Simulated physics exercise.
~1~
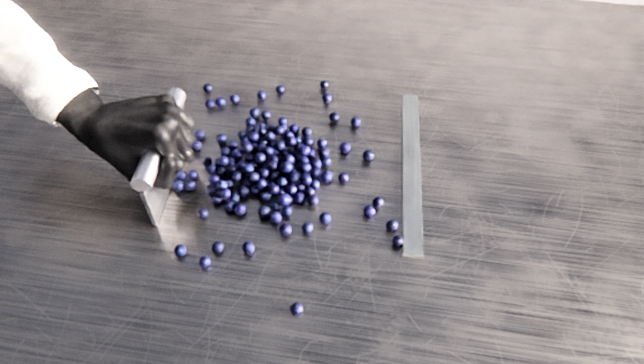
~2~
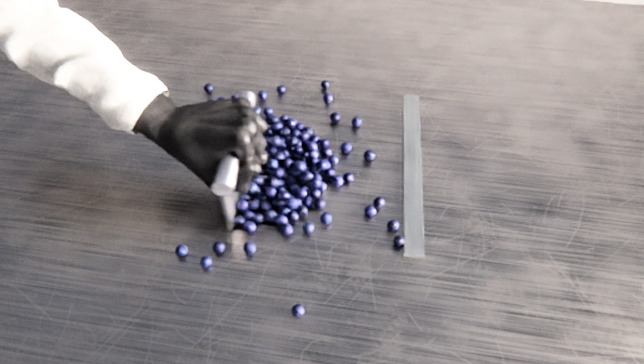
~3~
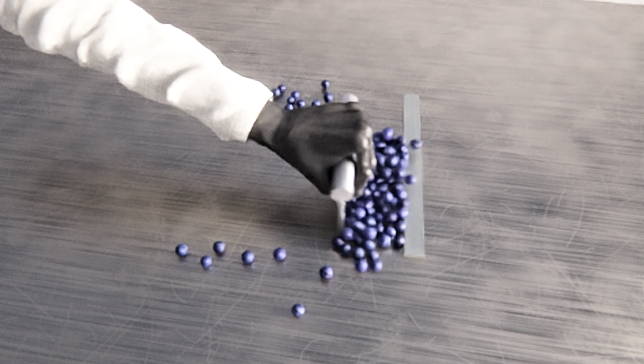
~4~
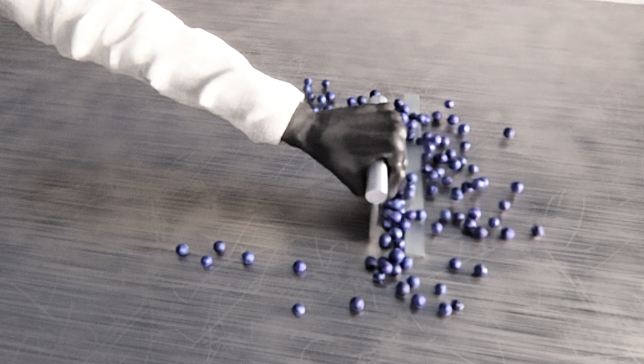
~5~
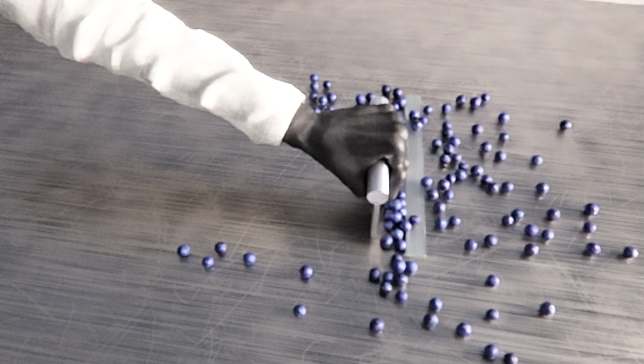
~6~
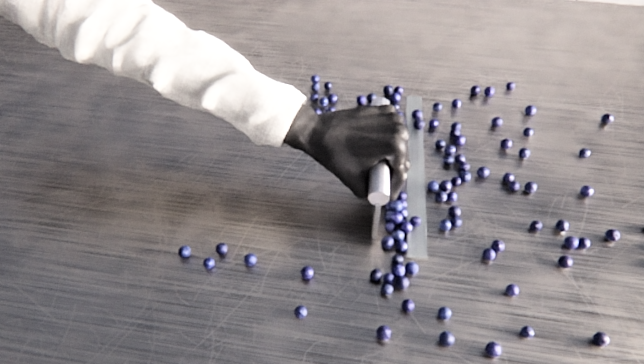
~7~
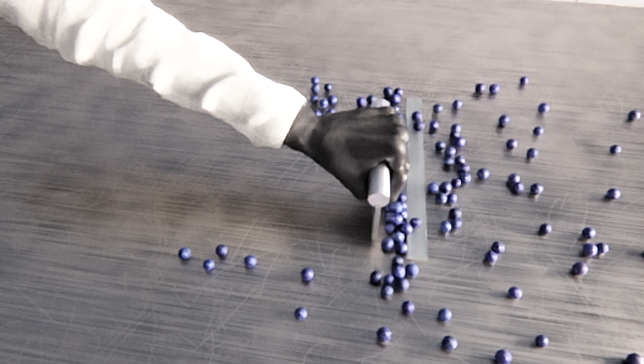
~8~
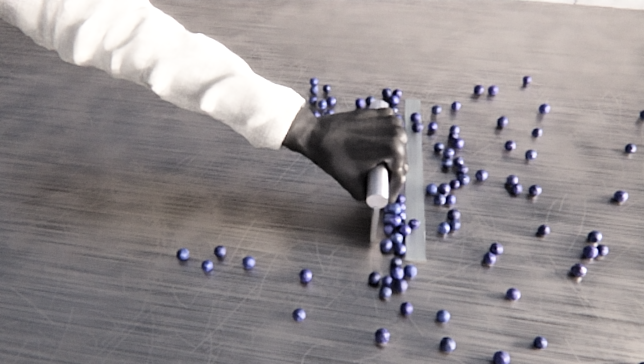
On a scratched metal surface, a dark-gloved hand pushes blue balls right with a scraper, halting as many scatter past a flat strip.
